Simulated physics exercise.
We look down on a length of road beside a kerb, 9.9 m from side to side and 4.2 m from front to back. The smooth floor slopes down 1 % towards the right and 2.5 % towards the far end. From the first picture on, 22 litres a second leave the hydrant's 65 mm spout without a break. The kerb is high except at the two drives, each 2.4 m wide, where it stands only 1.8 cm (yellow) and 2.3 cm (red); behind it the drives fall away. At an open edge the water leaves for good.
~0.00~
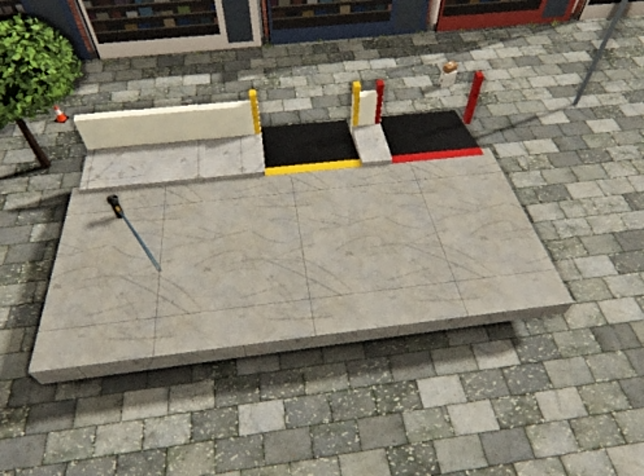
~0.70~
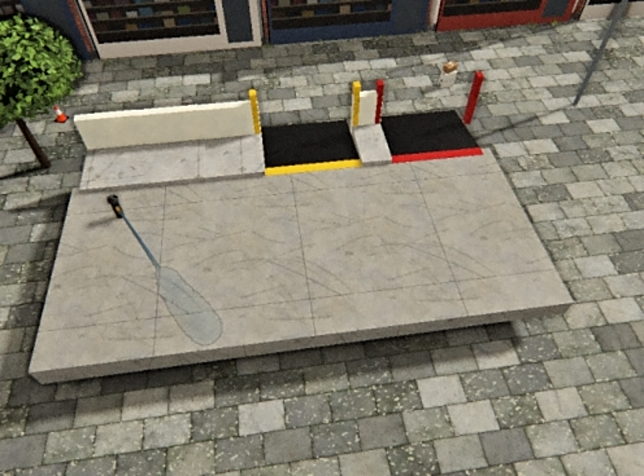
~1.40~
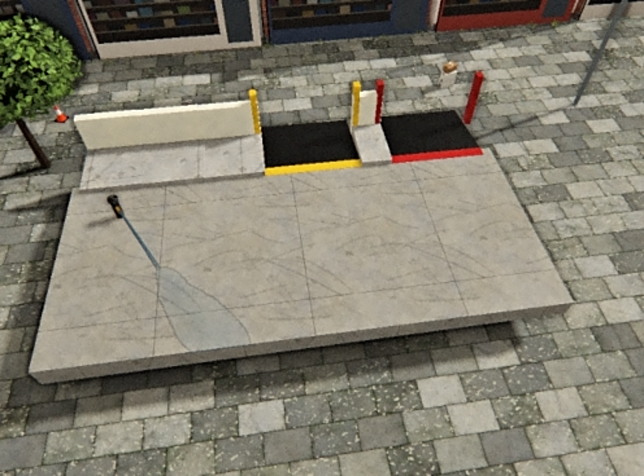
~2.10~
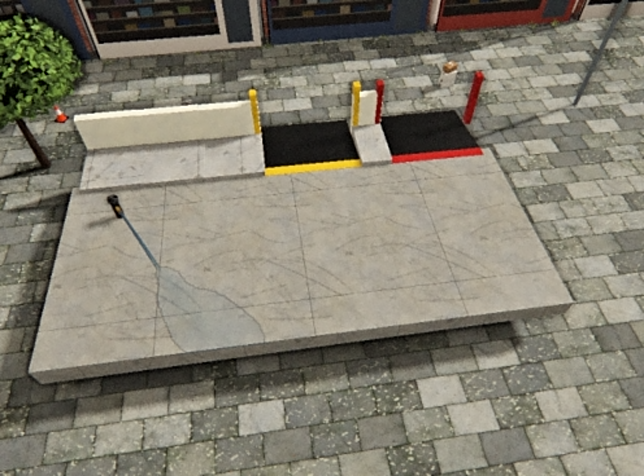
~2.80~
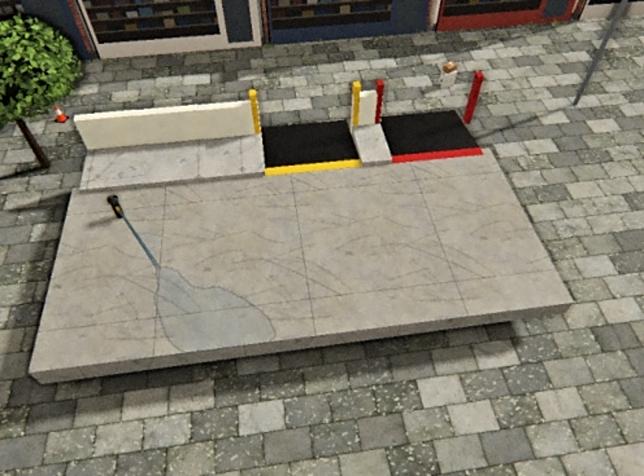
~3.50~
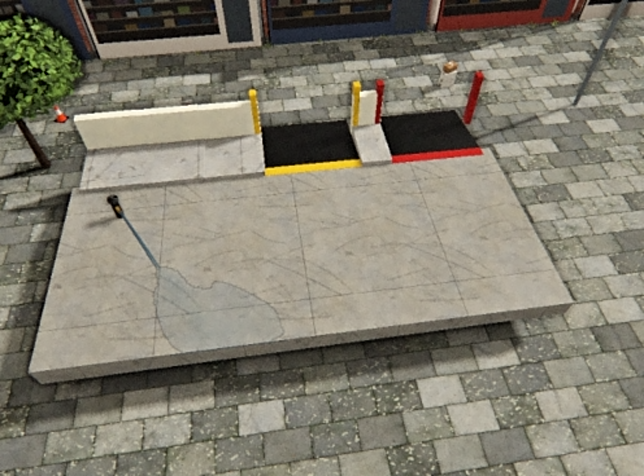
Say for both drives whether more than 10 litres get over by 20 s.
One by one: At the yellow drive it does not reach the limit; at the red drive it stays under the limit.
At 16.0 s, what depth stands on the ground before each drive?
Depths in cm: Yellow 0.0, red 0.0.
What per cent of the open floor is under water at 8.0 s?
About 5 per cent.
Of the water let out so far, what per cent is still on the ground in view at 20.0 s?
Some 16 per cent remains.
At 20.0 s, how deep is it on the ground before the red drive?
Some 0.0 cm.
After 5.0 s water covers 5 % of the floor and is deepest (2 cm) near (178, 293); yellow drive not reached, red drive not reached.
After 8.0 s water covers 5 % of the floor and is deepest (2 cm) near (161, 274); yellow drive not reached, red drive not reached.
After 12.0 s water covers 5 % of the floor and is deepest (2 cm) near (161, 274); yellow drive not reached, red drive not reached.
After 16.0 s water covers 5 % of the floor and is deepest (2 cm) near (161, 274); yellow drive not reached, red drive not reached.
After 20.0 s water covers 5 % of the floor and is deepest (2 cm) near (161, 274); yellow drive 0.73 cm at the lowered kerb, 0 L in, red drive not reached.
